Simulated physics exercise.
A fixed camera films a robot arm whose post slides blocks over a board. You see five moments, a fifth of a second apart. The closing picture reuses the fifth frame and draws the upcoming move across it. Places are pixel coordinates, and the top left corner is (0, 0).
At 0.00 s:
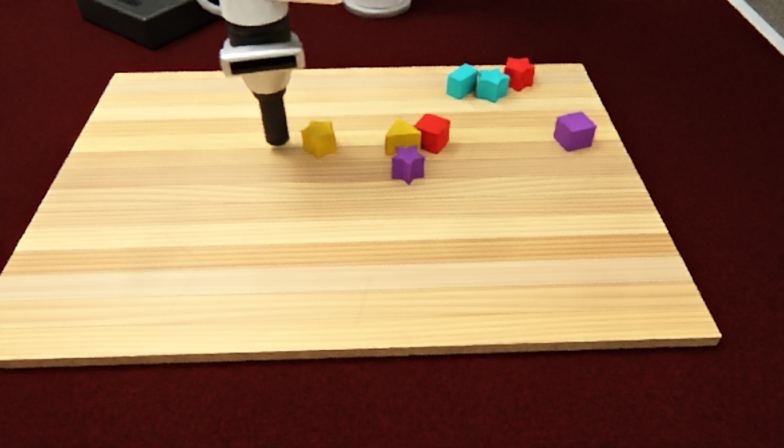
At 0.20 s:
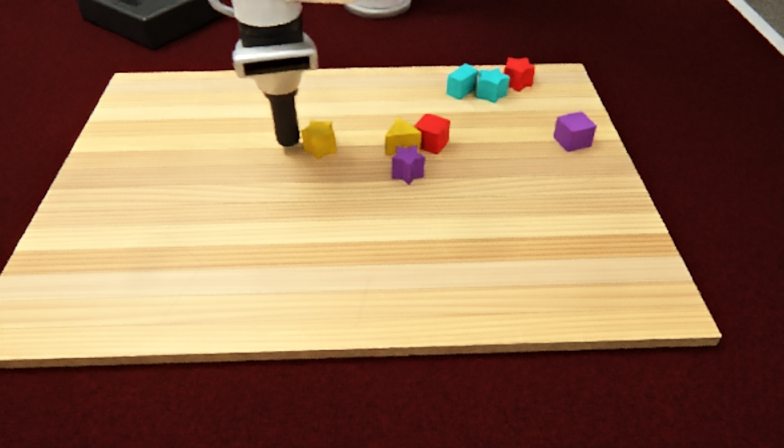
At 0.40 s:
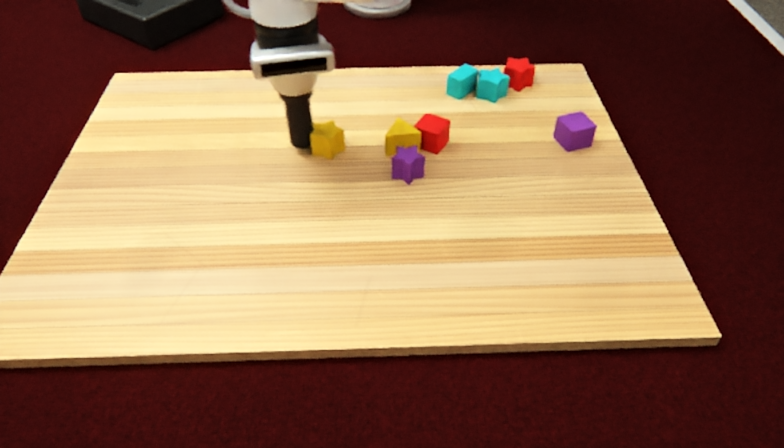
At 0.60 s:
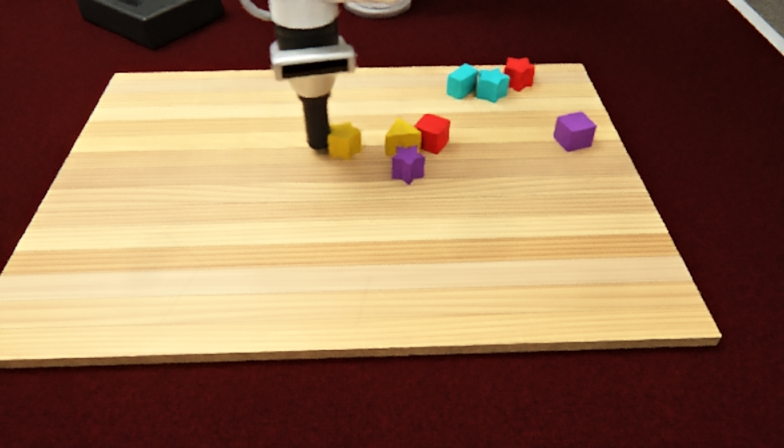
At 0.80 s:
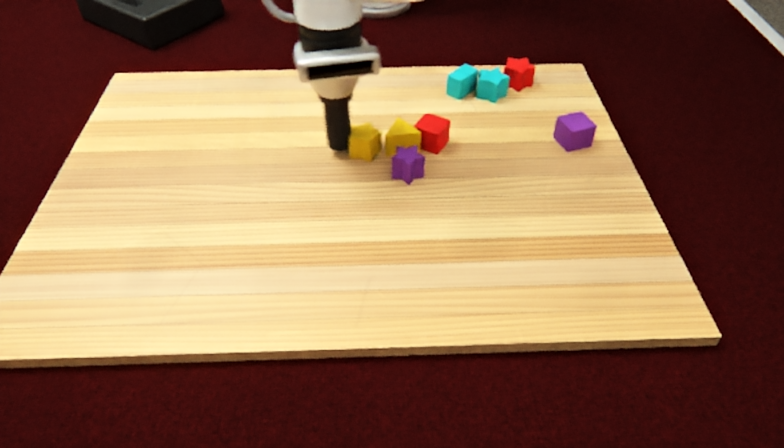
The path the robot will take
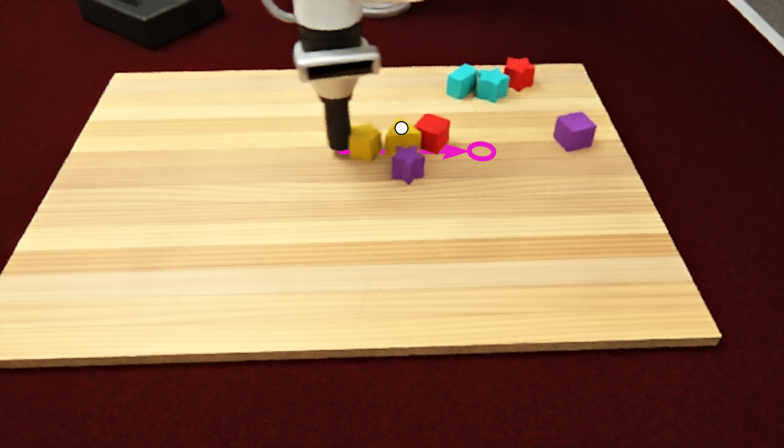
In this clip, a robotic arm's dark post moves right across a wooden board to a yellow star and pushes it right toward a yellow triangular block, while the purple, red and teal blocks stay still.
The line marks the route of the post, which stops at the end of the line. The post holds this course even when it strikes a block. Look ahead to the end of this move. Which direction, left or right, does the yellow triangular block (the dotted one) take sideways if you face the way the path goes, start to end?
Measured against the direction from start to end, the yellow triangular block shifts toward the right-hand side.
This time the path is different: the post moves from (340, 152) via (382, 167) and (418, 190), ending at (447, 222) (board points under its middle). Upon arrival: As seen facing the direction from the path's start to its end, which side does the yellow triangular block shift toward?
The shift is leftward.
The line goes from (340, 152) to (482, 151); the dot is on the yellow triangular block.
What follows on the original path. One third of the way, post at (388, 145); yellow star at (411, 137), turned 25° clockwise; yellow triangular block at (437, 135), turned 35° anticlockwise; purple star at (416, 158), turned 30° clockwise; red square block at (442, 120), turned 15° anticlockwise.
Two thirds of the way, post at (436, 144); yellow star at (457, 141), turned 45° clockwise; yellow triangular block at (483, 143), turned 15° anticlockwise; purple star at (422, 159), turned 70° clockwise; red square block at (448, 117), turned 15° anticlockwise.
At the end, post at (482, 144); yellow star at (492, 146), turned 80° clockwise; yellow triangular block at (515, 157), turned 20° clockwise; purple star at (422, 159), turned 70° clockwise; red square block at (451, 115), turned 25° anticlockwise; purple square block unmoved.
